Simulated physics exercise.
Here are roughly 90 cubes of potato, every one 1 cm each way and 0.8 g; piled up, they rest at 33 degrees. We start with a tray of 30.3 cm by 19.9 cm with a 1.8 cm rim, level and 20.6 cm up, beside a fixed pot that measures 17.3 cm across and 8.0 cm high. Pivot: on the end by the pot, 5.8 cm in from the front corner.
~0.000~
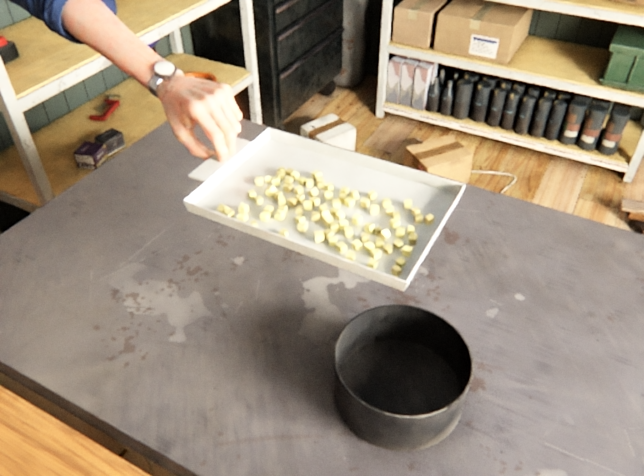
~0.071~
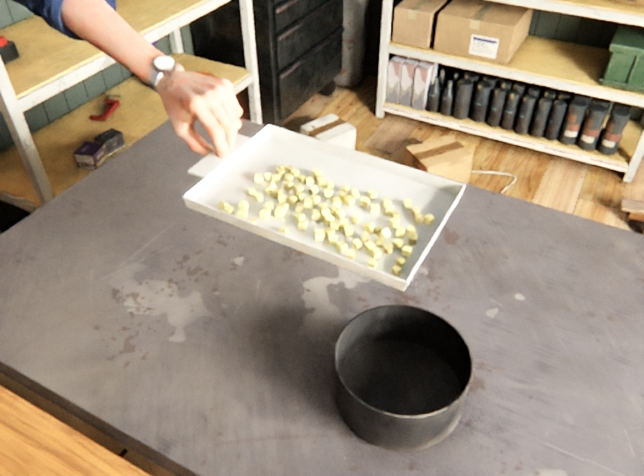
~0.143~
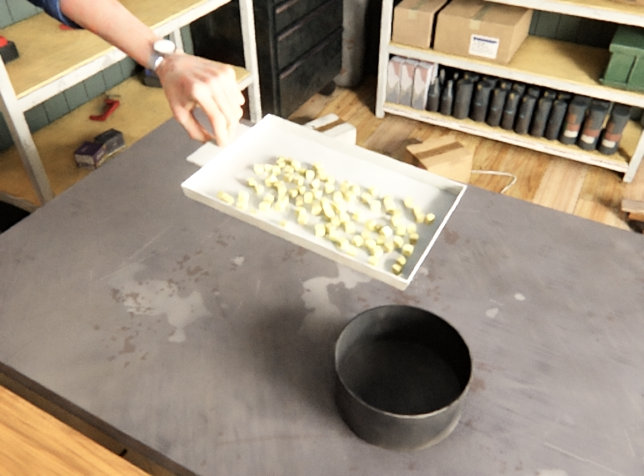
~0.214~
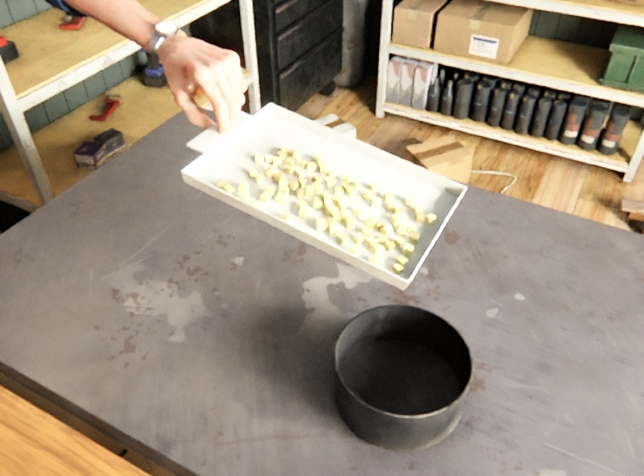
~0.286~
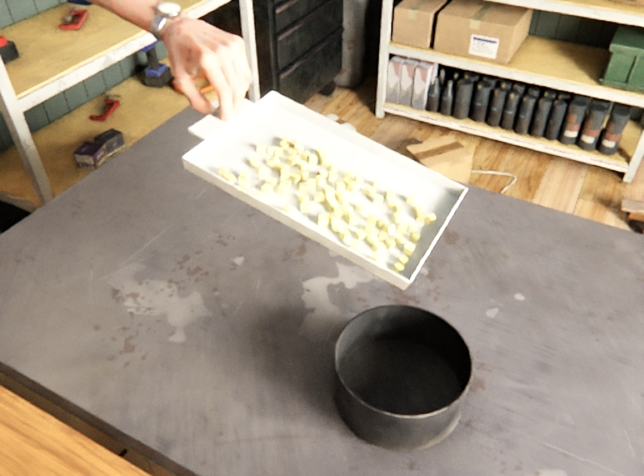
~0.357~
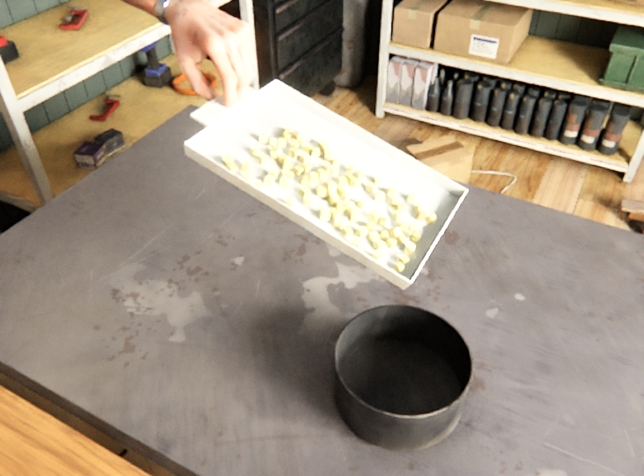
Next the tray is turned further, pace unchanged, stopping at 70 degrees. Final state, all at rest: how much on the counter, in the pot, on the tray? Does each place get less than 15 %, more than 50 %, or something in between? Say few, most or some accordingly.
Counter: Some. Pot: Few. Tray: Most.
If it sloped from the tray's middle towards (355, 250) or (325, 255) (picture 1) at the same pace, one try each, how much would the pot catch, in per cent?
The share comes to about 20 in a hundred, then about 5 in a hundred.
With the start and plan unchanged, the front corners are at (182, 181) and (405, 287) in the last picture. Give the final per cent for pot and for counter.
Split: Pot = 10, counter = 0.
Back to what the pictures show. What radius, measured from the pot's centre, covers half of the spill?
About 32 centimetres.
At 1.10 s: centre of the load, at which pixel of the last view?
(439, 226), roughly.
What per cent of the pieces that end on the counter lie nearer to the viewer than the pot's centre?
About 0 per cent.
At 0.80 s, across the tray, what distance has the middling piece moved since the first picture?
5 cm.
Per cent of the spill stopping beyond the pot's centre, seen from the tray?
Around 90 per cent, give or take.
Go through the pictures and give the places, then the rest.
Tray tilt 0 degrees, front corners at (186, 200) and (405, 280); middle of the pieces at (335, 212); pot at (403, 356), in the first picture.
Tray tilt 1 degrees, front corners at (186, 196) and (405, 280); middle of the pieces at (335, 211), in the second picture.
Tray tilt 5 degrees, front corners at (185, 184) and (406, 280), lowest corner right back; middle of the pieces at (336, 206), in the third picture.
Tray tilt 9 degrees, front corners at (185, 171) and (408, 280), lowest corner right back; middle of the pieces at (337, 201), in the fourth picture.
Tray tilt 13 degrees, front corners at (186, 157) and (409, 280), lowest corner right back; middle of the pieces at (338, 196), in the fifth picture.
Tray tilt 17 degrees, front corners at (188, 143) and (410, 280), lowest corner right back; middle of the pieces at (341, 191); pot at (403, 356). The tray's pace is about 55 degrees a second, in the sixth picture.
After 0.80 s, tilt 42 degrees; the tray holds 100 %, the pot 0 %.
Then, at 1.10 s, tilt 59 degrees; the tray holds 75 %, the pot 0 %.
Then, at 1.50 s, tilt 70 degrees; the tray holds 65 %, the pot 5 %.
In the end, at 2.5 s, counter 30 %, pot 5 %, tray 65 %.
